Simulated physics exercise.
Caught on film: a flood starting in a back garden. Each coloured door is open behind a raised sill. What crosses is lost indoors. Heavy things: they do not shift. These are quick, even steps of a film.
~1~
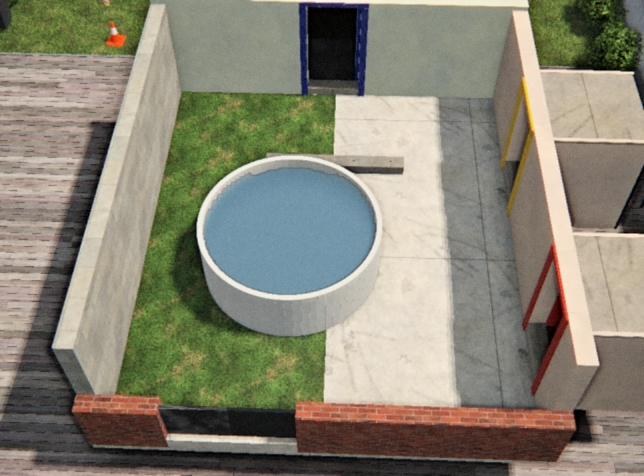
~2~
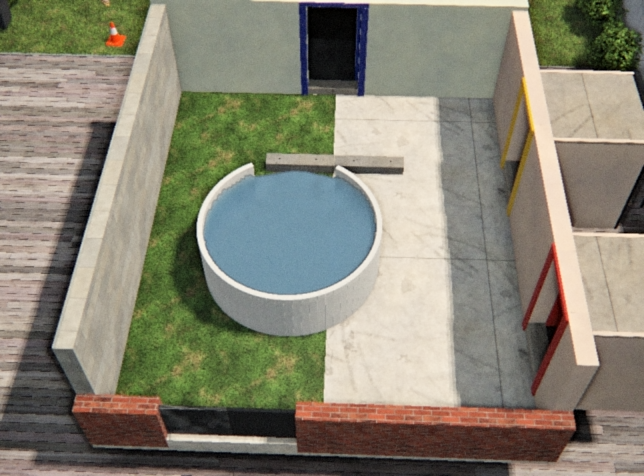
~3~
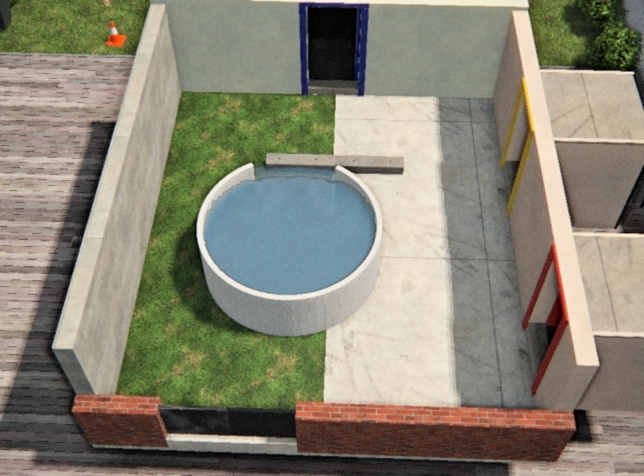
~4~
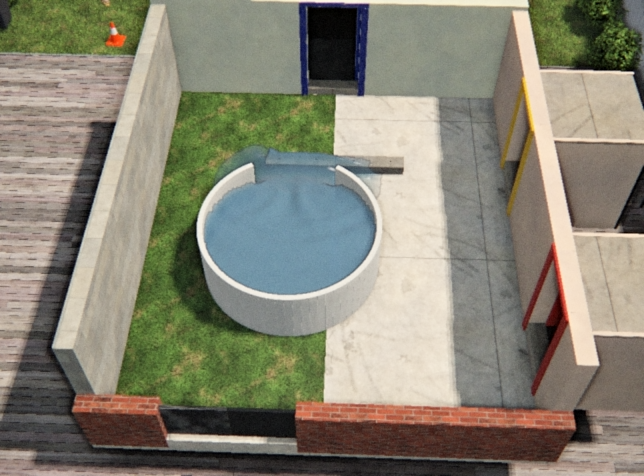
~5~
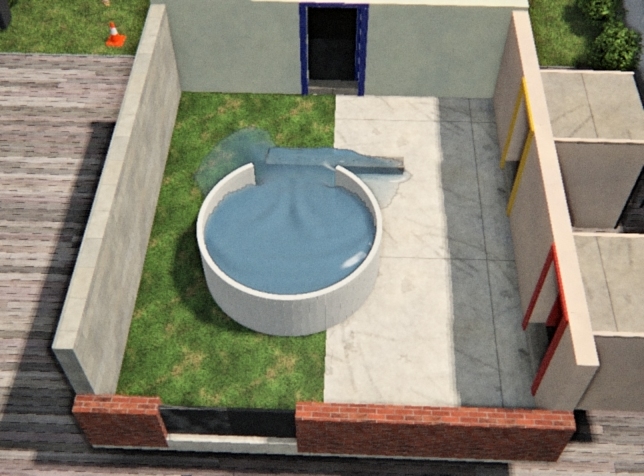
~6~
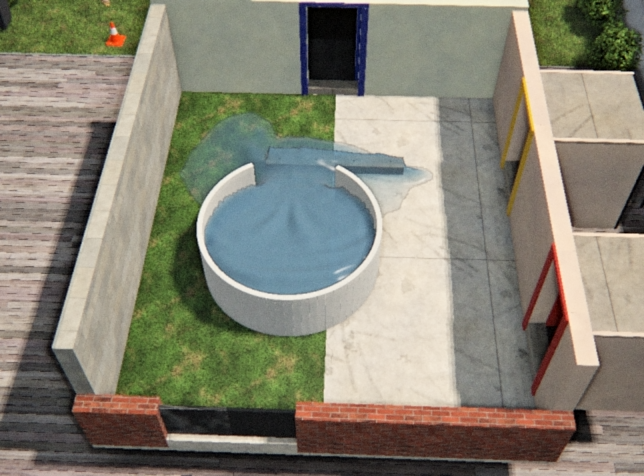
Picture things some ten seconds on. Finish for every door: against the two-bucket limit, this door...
The yellow door remains within it; the blue door surpasses it; the red door remains within it.
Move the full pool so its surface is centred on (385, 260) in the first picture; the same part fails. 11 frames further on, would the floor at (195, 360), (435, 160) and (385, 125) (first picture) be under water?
First one stays unwetted, next one gets inundated, last one gets inundated.
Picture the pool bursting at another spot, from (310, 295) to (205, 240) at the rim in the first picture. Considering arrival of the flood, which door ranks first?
Answer: The door marked red.
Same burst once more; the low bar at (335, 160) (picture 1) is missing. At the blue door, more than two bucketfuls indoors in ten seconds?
Well, the blue door ends up above.
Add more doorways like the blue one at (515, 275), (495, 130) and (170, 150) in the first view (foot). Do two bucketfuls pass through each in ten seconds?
Well, the first one doesn't reach it, the next overshoots, and the last overshoots.
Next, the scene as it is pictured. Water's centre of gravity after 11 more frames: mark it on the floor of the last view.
My guess is about (301, 204).
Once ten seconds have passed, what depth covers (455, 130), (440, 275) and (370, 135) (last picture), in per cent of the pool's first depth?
I'd say close to 14, 8 and 14 percent.
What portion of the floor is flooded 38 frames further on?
About 95 per cent.
A moment on, water covers 45 % of the floor; the yellow door wet at the sill, nothing in, the blue door wet at the sill, nothing in, the red door not reached.
Next, water covers 55 % of the floor; the yellow door wet at the sill, nothing in, the blue door over two buckets in, the red door not reached.
Then, water covers 70 % of the floor; the yellow door wet at the sill, nothing in, the blue door over two buckets in, the red door wet at the sill, nothing in.
Later, water covers 95 % of the floor; the yellow door wet at the sill, nothing in, the blue door over two buckets in, the red door wet at the sill, nothing in.
In the end, water covers 95 % of the floor; the yellow door wet at the sill, nothing in, the blue door over two buckets in, the red door wet at the sill, nothing in.
